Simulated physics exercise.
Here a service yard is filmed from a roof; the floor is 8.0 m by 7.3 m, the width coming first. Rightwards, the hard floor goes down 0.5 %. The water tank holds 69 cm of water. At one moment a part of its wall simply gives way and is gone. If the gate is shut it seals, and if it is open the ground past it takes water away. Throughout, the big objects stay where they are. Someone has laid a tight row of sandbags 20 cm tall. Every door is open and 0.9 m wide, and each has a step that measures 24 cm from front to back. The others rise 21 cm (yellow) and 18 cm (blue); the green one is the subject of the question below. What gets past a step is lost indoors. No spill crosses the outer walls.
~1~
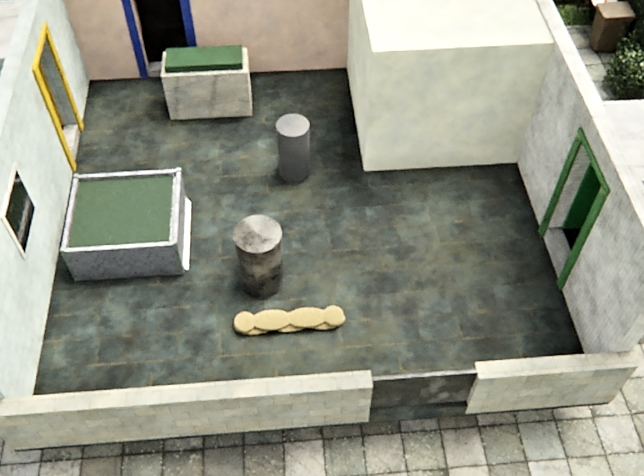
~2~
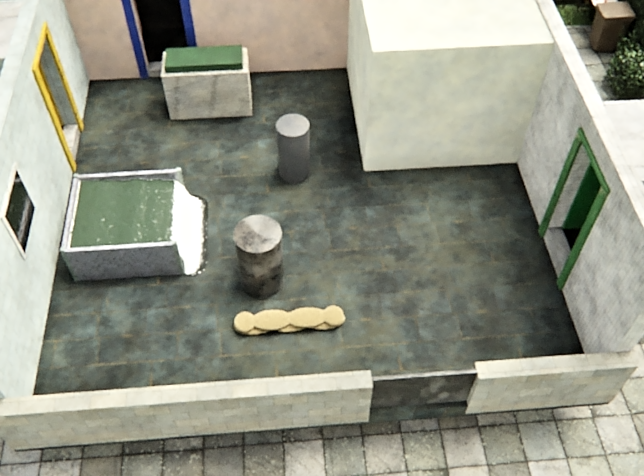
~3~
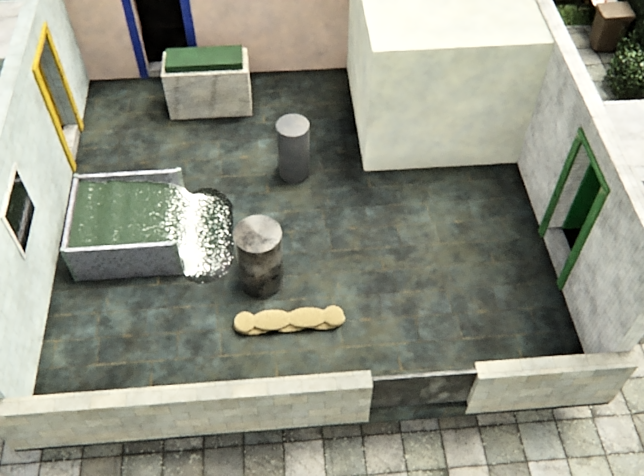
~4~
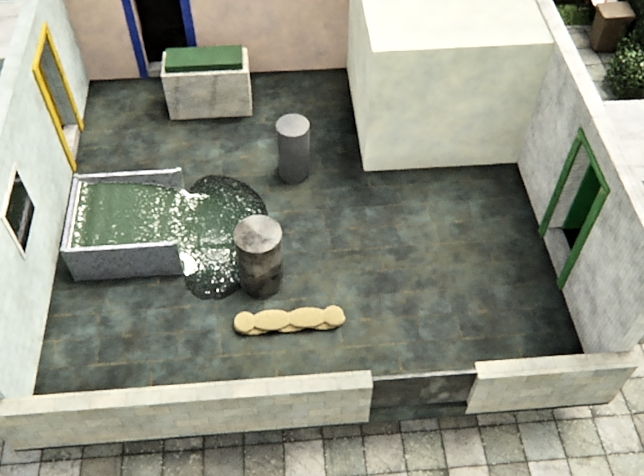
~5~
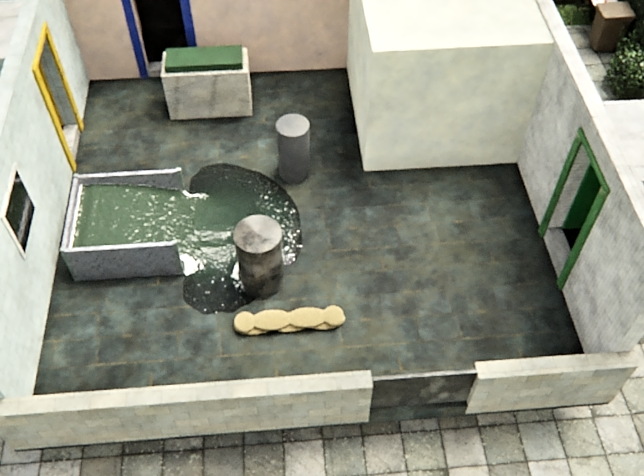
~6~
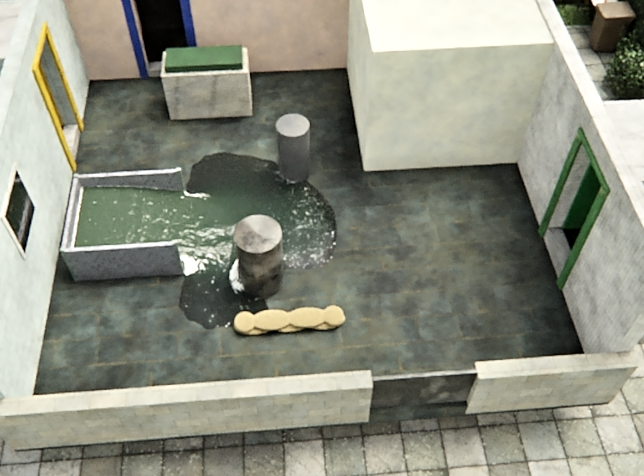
Water burst out of the right side of the green-filled tank in a walled yard, foamed across the dark floor, then spread around the nearer round pillar and reached the tan sandbags and farther pillar.
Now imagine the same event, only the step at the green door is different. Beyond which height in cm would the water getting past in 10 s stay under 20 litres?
I would say 11 cm.
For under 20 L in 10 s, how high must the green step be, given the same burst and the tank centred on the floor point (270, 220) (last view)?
You'd need some 17 cm.
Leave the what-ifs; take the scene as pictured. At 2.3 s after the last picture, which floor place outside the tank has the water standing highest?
At about pixel (499, 180).
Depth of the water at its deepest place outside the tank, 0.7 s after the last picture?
31 cm.
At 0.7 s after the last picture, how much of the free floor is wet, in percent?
25 %.
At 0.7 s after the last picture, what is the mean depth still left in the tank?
About 28 cm.
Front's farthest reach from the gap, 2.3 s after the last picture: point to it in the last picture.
Pixel: About (582, 358).
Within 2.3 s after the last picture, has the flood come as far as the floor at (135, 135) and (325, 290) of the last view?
In order, the two points are bone dry and soaked.
Then, 0.7 s after the last picture water covers 25 % of the floor, deepest (31 cm) near (237, 271); it has not reached the green door.
Then, 2.3 s after the last picture water covers 55 % of the floor, deepest (31 cm) near (499, 180); 15 cm at the green door, 0 litres in over its 26 cm step.
Then, 9.3 s after the last picture water covers 80 % of the floor, deepest (10 cm) near (28, 423); 7 cm at the green door, 0 litres in over its 26 cm step.
At the green door as built, the water peaked near 16 cm, 2.7 s after the last picture.
Run again over the same 10 s with other heights there, 28 litres in over 10 cm, 7 litres over 13.5 cm. The limit of 20 litres is kept from about 11 cm up.
